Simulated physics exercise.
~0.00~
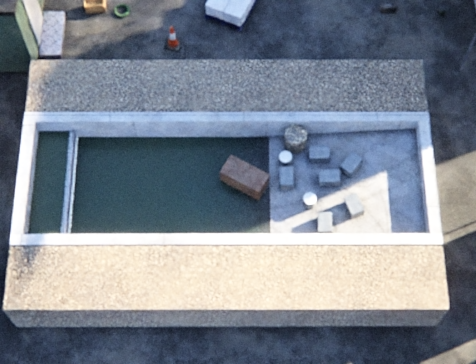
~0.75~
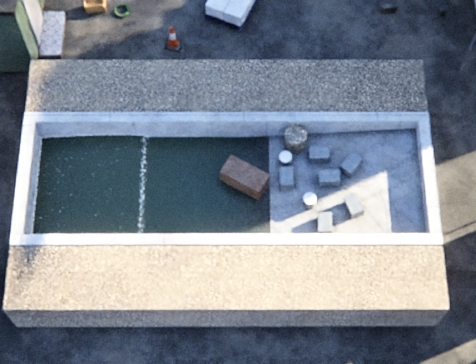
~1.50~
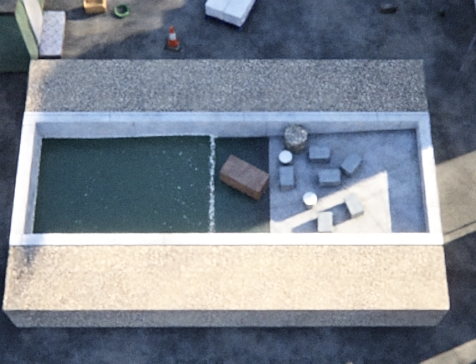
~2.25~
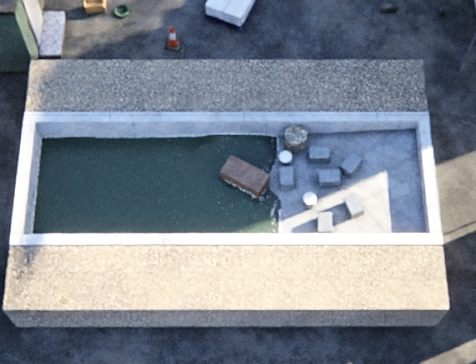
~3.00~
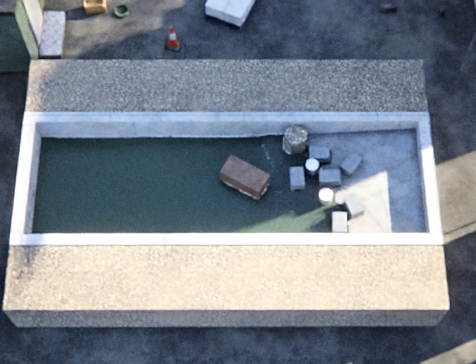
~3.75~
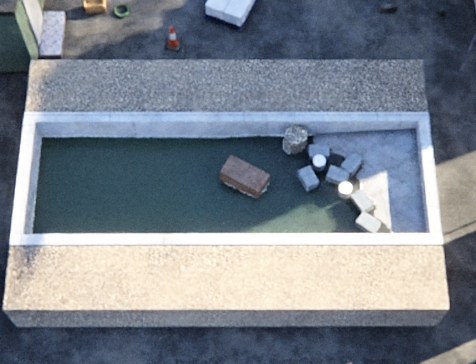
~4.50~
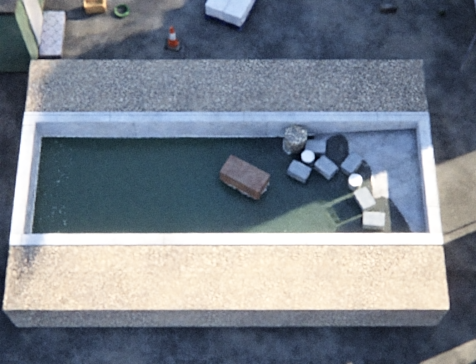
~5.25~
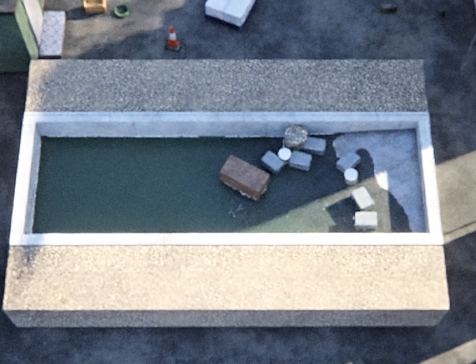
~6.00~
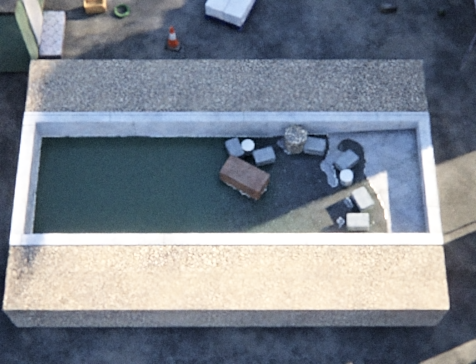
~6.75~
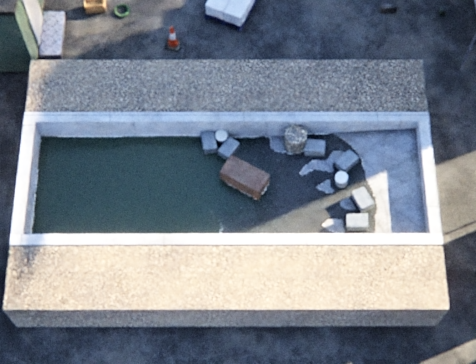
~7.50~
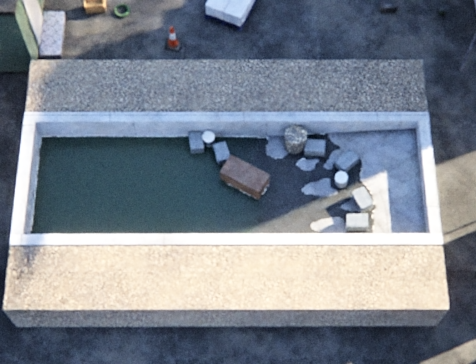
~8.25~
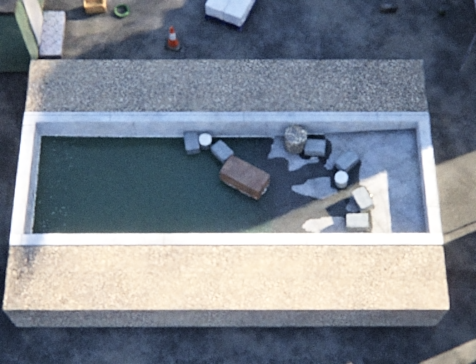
Dark green water surged rightward through a rectangular basin and up its pale slope, shoving small gray blocks and white round containers further right, then drained back, carrying a few left past the big brown block while the others stayed among shrinking puddles.
